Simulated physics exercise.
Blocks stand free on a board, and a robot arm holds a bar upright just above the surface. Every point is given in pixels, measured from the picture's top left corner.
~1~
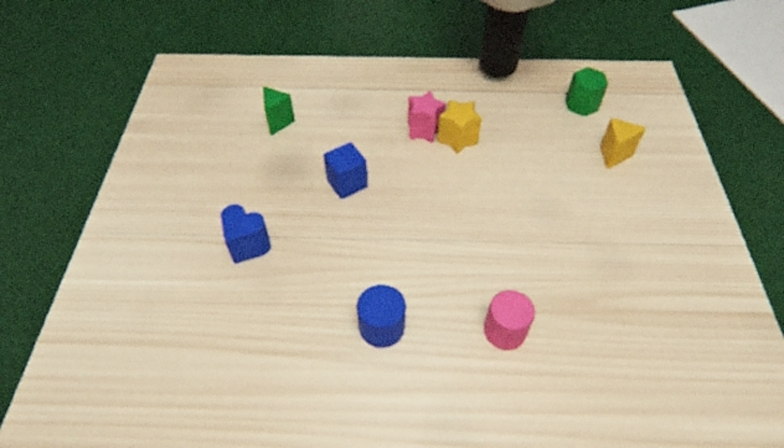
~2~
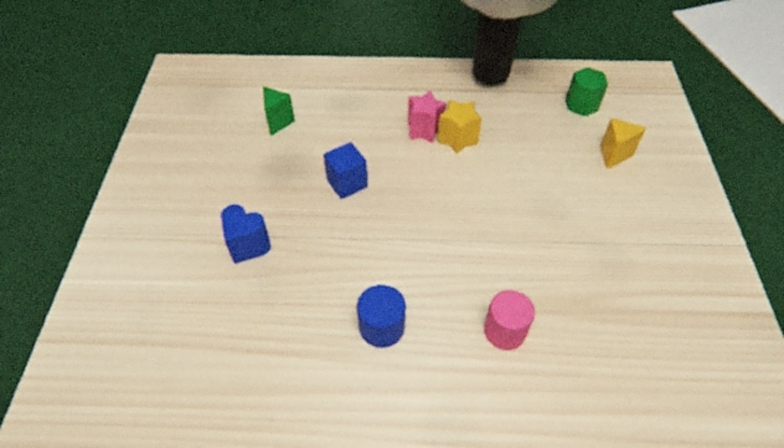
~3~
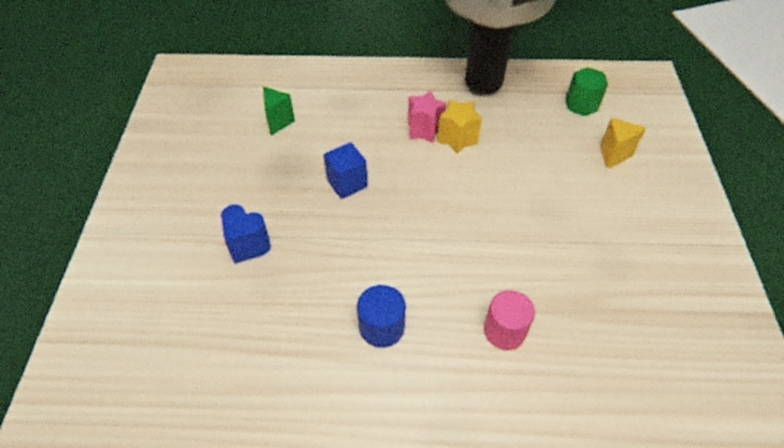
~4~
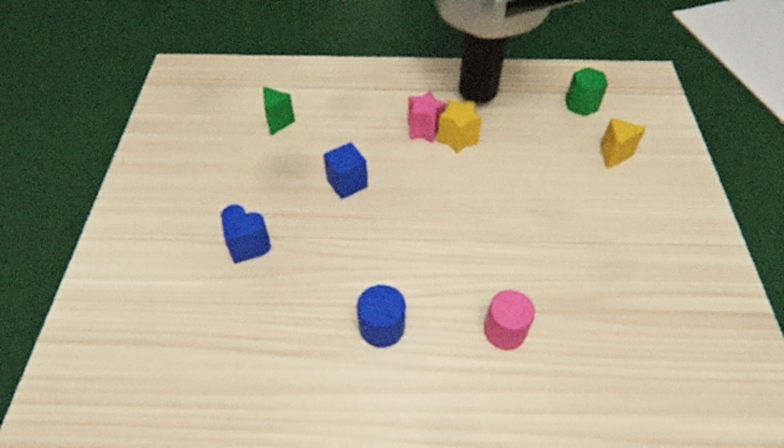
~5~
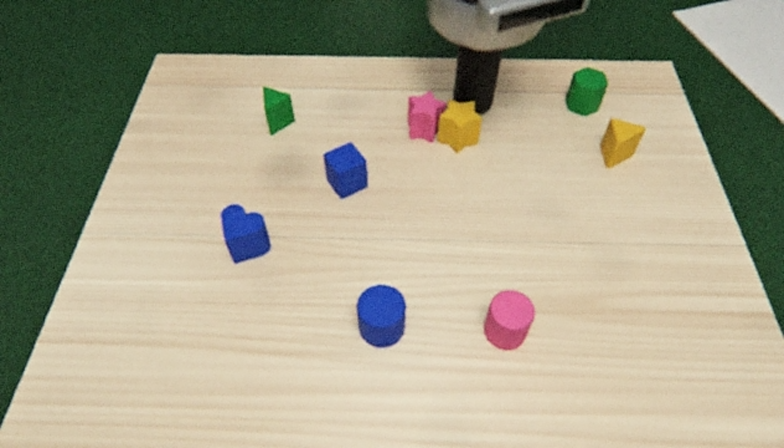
A robot arm's dark bar moved slowly down and slightly left from the board's top edge to just behind the yellow star, while the colourful blocks scattered across the pale board stayed still.
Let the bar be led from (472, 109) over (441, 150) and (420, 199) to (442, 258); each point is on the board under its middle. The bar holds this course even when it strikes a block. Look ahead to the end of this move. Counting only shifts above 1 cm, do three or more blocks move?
I expect not.
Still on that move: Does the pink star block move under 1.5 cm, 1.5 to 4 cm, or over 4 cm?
It shifts 1.5 to 4 cm.
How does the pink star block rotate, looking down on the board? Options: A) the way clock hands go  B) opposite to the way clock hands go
The correct letter is A.
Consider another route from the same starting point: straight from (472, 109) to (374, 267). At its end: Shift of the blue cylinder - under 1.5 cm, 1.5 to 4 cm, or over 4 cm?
Displaced less than 1.5 cm.
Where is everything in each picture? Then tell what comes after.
The first picture shows lower end of the bar (498, 67), tops of blocks, blue four-sided block (345, 157), pink star block (426, 103), yellow star block (461, 111).
The second picture shows bar (491, 74), blocks as before.
The third picture shows bar (484, 82), blocks as before.
The fourth picture shows bar (478, 92), blocks as before.
The fifth picture shows bar (472, 103), blue four-sided block (345, 157), pink star block (426, 103), yellow star block (461, 111).
On the path given first. One third of the way, bar (441, 145); pink star block (411, 110), turned 70° clockwise; yellow star block (439, 151).
Two thirds of the way, bar (420, 194); pink star block (410, 111), turned 80° clockwise; yellow star block (424, 206).
At the end, bar (442, 252); blue four-sided block not moved; pink star block (410, 111), turned 80° clockwise; yellow star block (437, 270).
